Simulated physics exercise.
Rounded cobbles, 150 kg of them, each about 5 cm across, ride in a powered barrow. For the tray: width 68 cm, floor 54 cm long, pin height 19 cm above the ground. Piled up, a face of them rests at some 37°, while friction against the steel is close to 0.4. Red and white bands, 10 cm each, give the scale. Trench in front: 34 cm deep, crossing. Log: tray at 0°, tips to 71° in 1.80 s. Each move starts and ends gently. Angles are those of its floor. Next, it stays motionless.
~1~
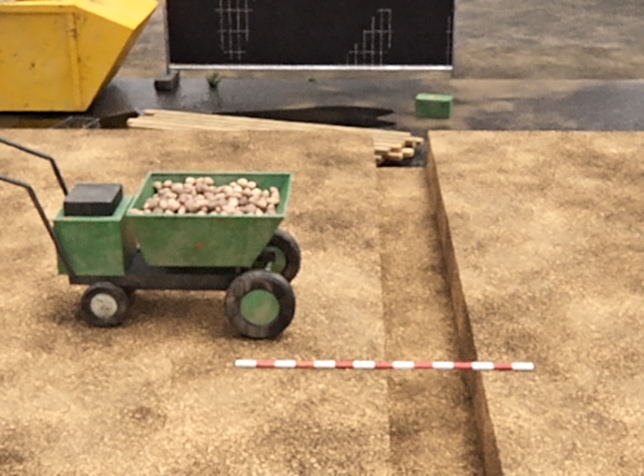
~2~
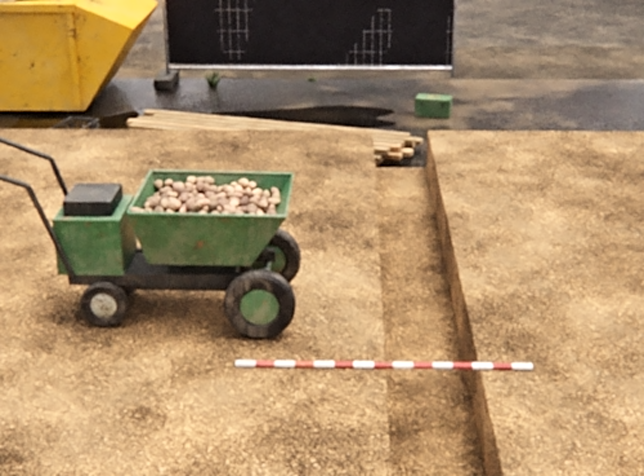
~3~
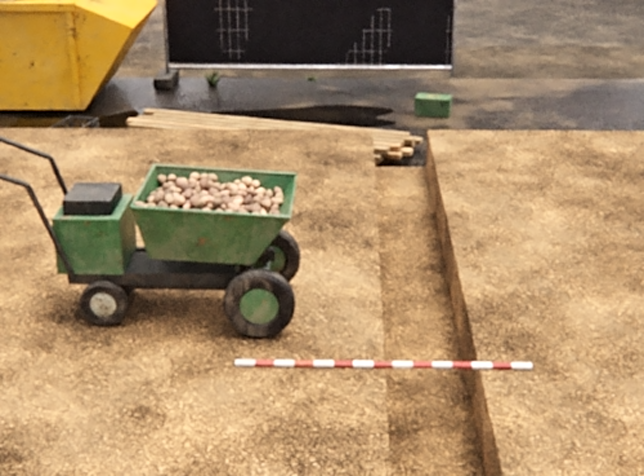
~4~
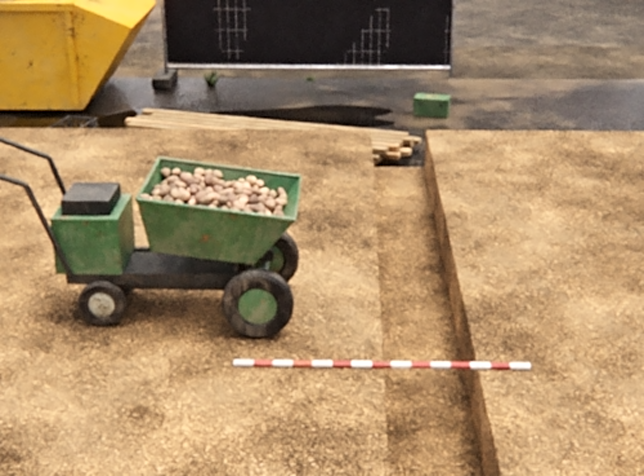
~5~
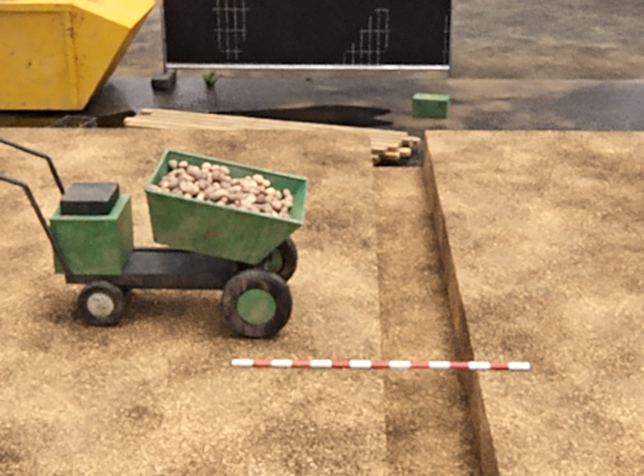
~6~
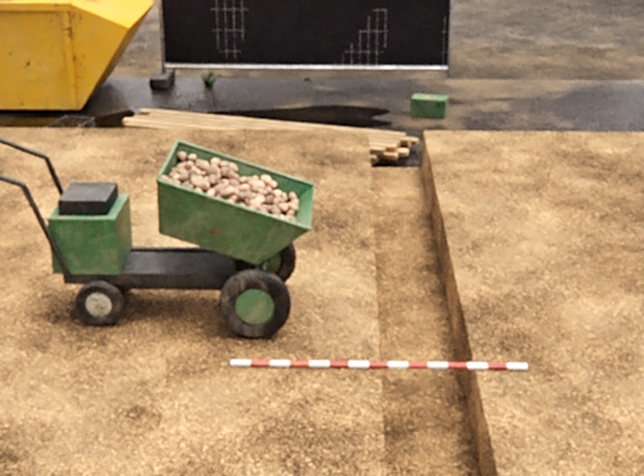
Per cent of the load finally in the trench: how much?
Approx. 93 %.
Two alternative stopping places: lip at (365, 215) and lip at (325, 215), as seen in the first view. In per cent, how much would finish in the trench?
Roughly 70 per cent, then 100 per cent.
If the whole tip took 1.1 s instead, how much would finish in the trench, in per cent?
It would be near 90 per cent.
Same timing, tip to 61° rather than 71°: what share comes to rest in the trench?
It comes out at about 45 percent.
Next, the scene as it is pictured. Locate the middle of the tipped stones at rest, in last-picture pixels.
Roughly (410, 354), I'd say.
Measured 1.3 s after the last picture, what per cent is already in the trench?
I'd put it near 35 per cent.
Then, 0.8 s after the last picture the floor is at 60°, 98 % in the tray, 2 % short of the trench; the foremost stones are at (374, 266).
Then, 1.3 s after the last picture the floor is at 71°, 57 % in the tray, 7 % short of the trench, 36 % in the trench; the foremost stones are at (456, 364).
Then, 1.6 s after the last picture the floor is at 71°, 33 % in the tray, 7 % short of the trench, 61 % in the trench; the foremost stones are at (455, 352).
Then, 3.6 s after the last picture the floor is at 71°, 0 % in the tray, 7 % short of the trench, 93 % in the trench; the foremost stones are at (456, 355).
